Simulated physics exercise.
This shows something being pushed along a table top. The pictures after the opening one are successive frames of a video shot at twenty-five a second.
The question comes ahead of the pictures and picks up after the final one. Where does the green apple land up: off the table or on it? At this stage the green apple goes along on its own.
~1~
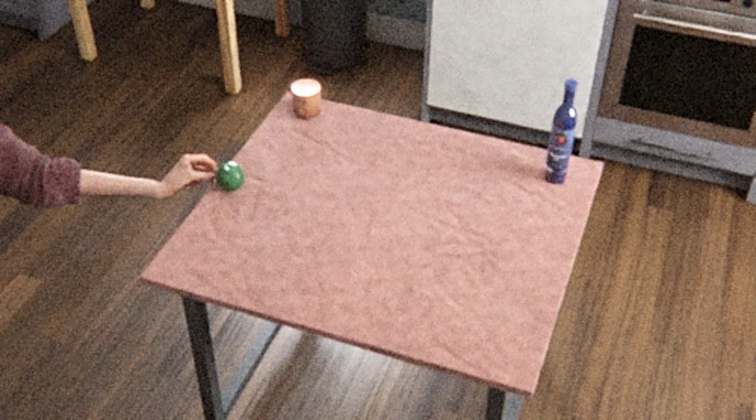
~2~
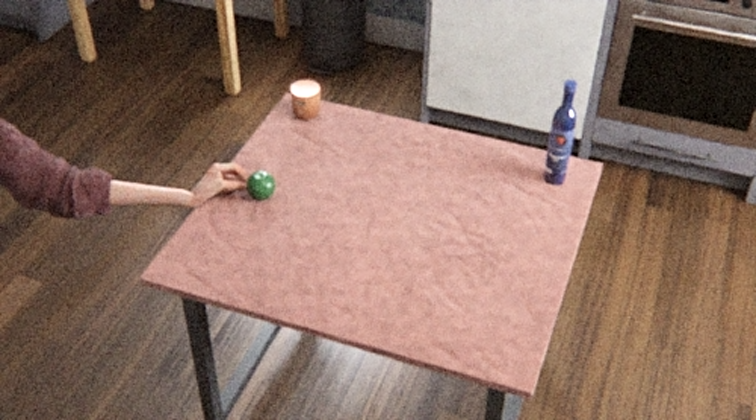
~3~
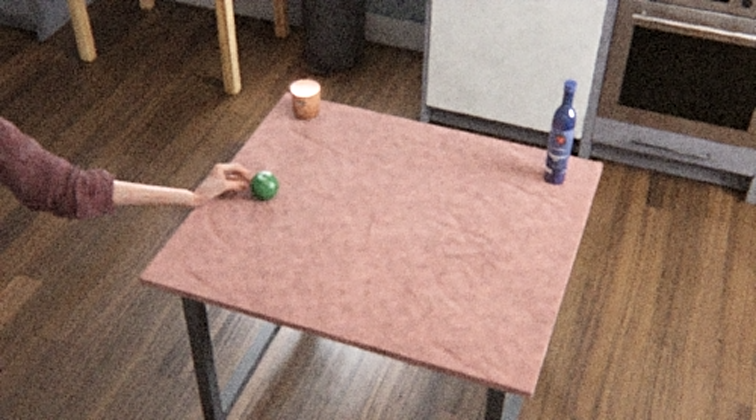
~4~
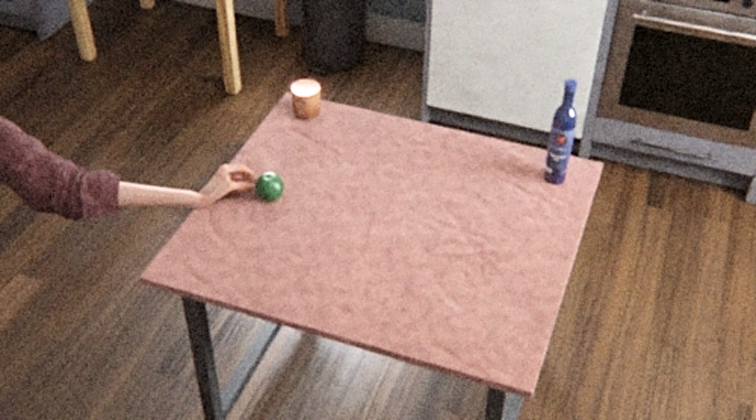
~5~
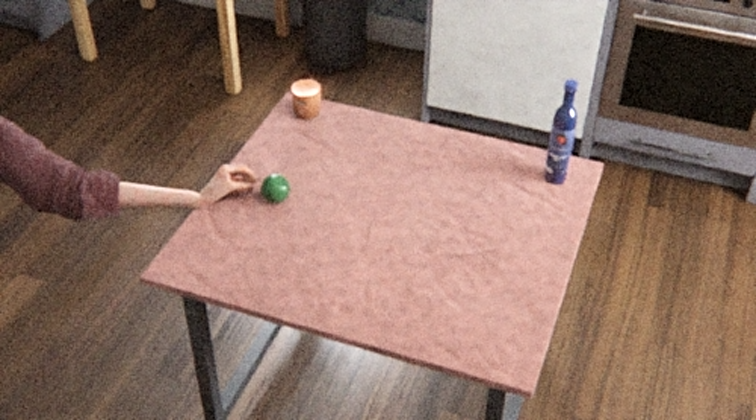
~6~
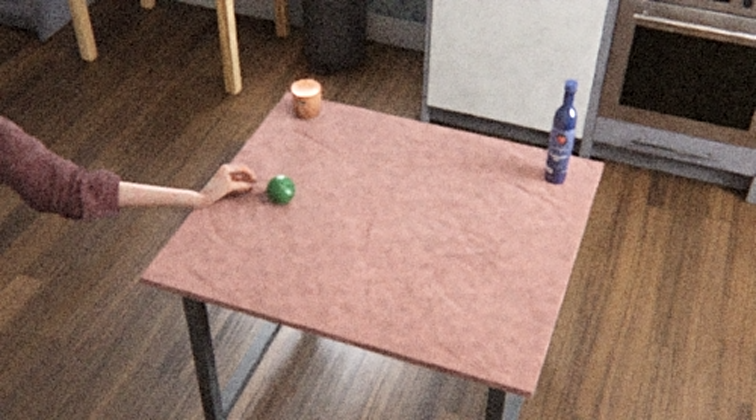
My bet is it keeps to the table.
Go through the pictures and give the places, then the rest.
In the first picture, under the hand; green apple (230, 177).
In the second picture, under the hand; green apple (261, 186).
In the third picture, under the hand; green apple (264, 186).
In the fourth picture, green apple (269, 187).
In the fifth picture, green apple (275, 189).
In the sixth picture, green apple (280, 190) displaced a little.
Then, 0.10 s past the last view, green apple displaced about its own width near (293, 193).
Then, 0.40 s past the last view, green apple displaced well along near (325, 201).
Then, 0.60 s past the last view, green apple displaced well along near (342, 206).
Then, 0.90 s past the last view, green apple displaced well along near (359, 210).
Finally, moved from the start, green apple. Final places as the last picture's camera would see them, green apple near (366, 212).
